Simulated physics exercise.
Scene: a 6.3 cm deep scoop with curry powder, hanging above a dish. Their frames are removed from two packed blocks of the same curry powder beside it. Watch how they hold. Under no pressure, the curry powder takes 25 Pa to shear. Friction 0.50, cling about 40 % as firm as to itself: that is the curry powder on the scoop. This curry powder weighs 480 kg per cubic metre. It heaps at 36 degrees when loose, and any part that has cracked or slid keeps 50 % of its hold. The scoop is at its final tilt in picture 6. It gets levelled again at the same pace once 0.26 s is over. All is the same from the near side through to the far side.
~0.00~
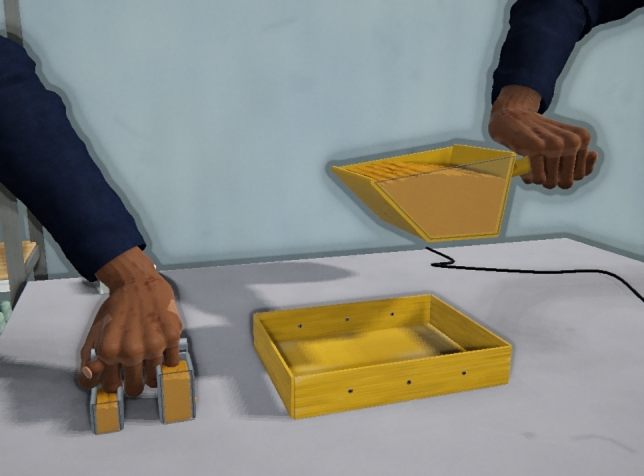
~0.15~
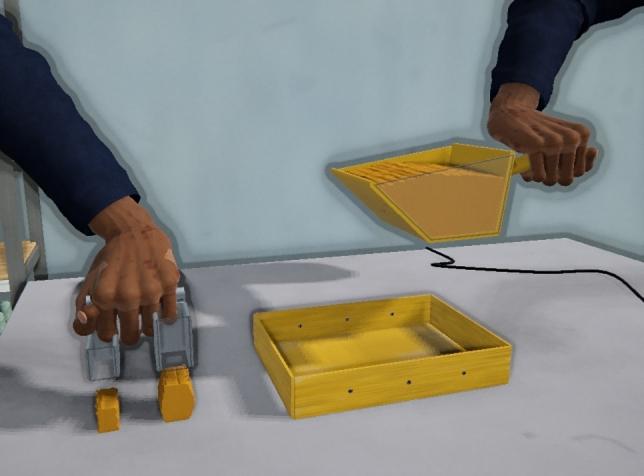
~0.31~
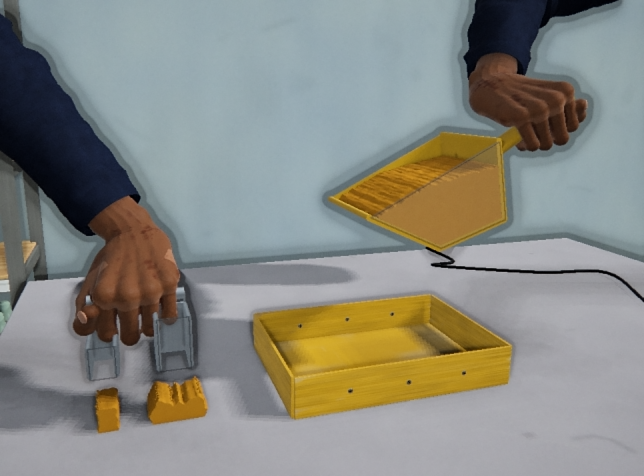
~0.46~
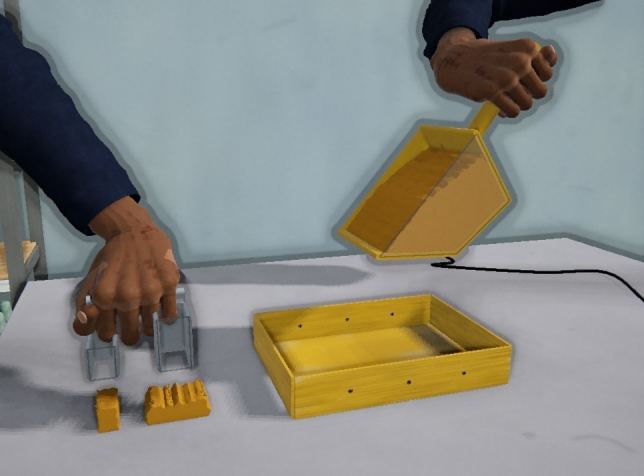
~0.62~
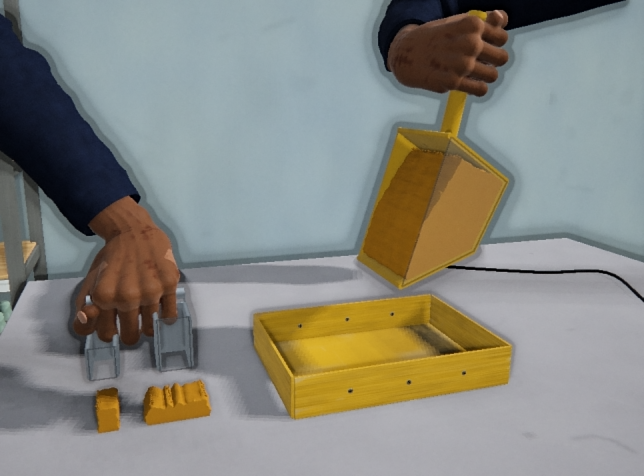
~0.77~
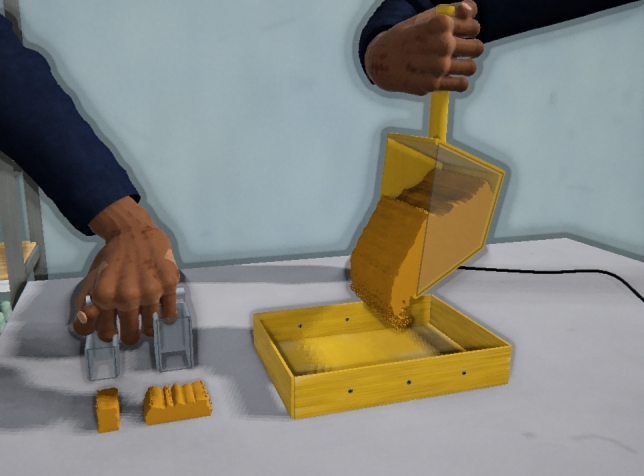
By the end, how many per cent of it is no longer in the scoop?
Roughly 82 percent.
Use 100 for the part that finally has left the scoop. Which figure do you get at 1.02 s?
It stands at about 80 percent.
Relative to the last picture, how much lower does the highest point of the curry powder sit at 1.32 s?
Some 5.5 cm.
By 1.02 s, the scoop is at 76 degrees and 63 % has left it.
By 1.32 s, the scoop is at 45 degrees and 81 % has left it.
By 1.61 s, the scoop is at 4 degrees and 82 % has left it.
By 1.90 s, the scoop is at 0 degrees and 82 % has left it.
By 2.06 s, at the end, the scoop is at 0 degrees and 82 % has left it.
